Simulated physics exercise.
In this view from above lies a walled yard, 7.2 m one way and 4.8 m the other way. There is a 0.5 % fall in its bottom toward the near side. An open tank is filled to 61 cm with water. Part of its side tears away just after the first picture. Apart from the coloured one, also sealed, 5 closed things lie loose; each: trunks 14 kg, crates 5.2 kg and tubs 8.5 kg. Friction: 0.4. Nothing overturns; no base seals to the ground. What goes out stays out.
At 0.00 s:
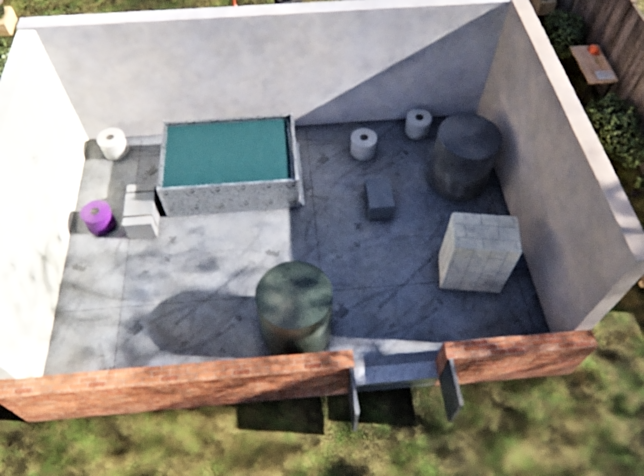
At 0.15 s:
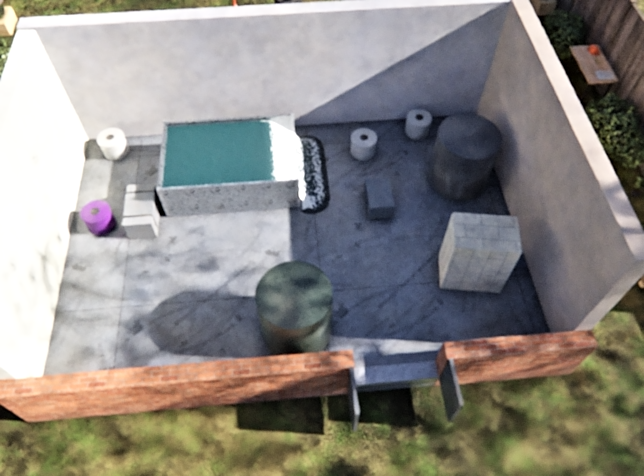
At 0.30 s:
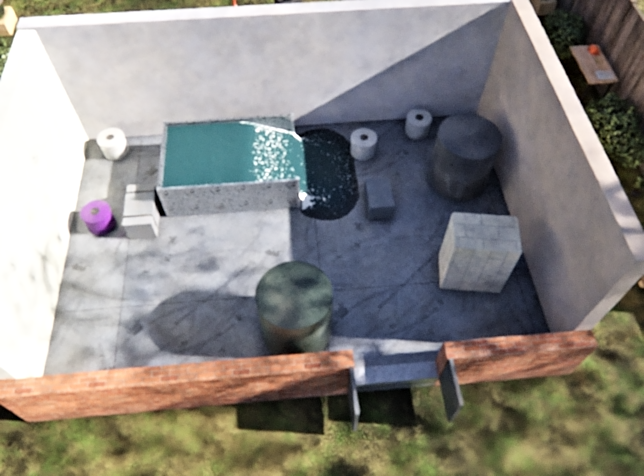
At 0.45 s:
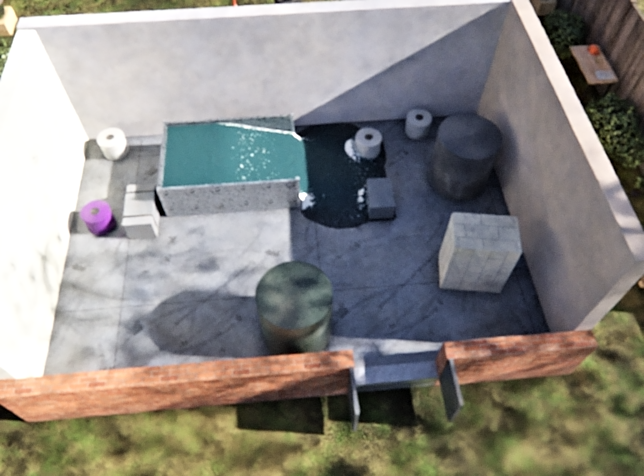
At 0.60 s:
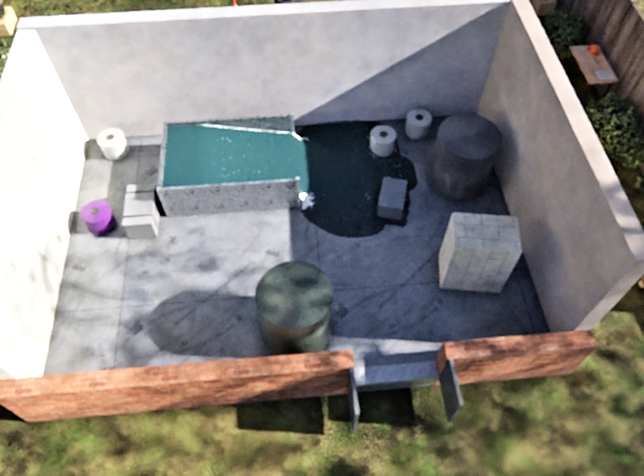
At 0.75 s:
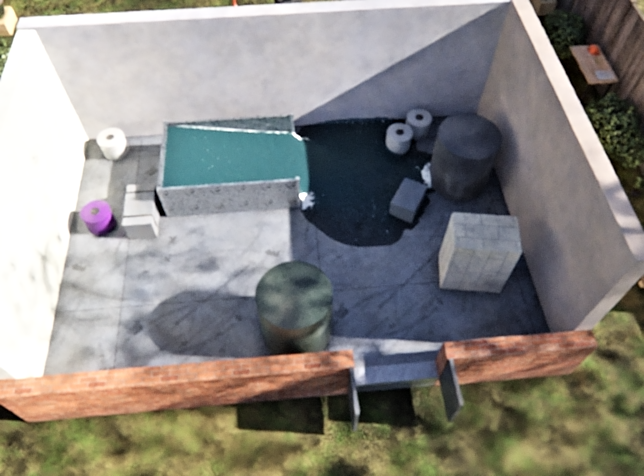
Water pouring from the broken right side of an open tank, spreading across a walled yard and shifting a small tub and crate.
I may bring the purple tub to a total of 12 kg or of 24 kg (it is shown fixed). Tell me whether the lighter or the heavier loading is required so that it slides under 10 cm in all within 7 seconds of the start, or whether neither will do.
The answer: The lighter loading.
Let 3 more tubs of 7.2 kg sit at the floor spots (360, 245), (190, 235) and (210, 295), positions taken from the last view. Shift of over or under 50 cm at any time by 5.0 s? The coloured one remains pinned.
In order: Farther, then not as far, then not as far.
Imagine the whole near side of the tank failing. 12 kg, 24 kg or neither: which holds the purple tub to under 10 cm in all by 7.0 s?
Neither one.
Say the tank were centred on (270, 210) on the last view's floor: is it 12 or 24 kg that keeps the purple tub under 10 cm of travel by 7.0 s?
Then the outcome is clear: Even the lighter works.
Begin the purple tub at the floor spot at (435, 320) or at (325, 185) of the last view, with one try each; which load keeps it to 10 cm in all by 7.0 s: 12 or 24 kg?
Heavy one only, then no option.
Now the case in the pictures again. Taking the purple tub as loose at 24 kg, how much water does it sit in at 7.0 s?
Around 0 cm.
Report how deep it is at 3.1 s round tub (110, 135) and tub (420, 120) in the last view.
Roughly 0 and 30 cm.
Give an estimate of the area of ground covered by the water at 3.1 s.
Roughly 17 m2.
After 1.4 s the purple tub would be 0 cm from its start with 12 kg and 0 cm from its start with 24 kg; 0 cm of water round it then.
After 3.1 s the purple tub would be 0 cm from its start with 12 kg and 0 cm from its start with 24 kg; 0 cm of water round it then.
After 4.9 s the purple tub would be 0 cm from its start with 12 kg and 0 cm from its start with 24 kg; 0 cm of water round it then.
After 7.0 s the purple tub would be 0 cm from its start with 12 kg and 0 cm from its start with 24 kg; 0 cm of water round it then.
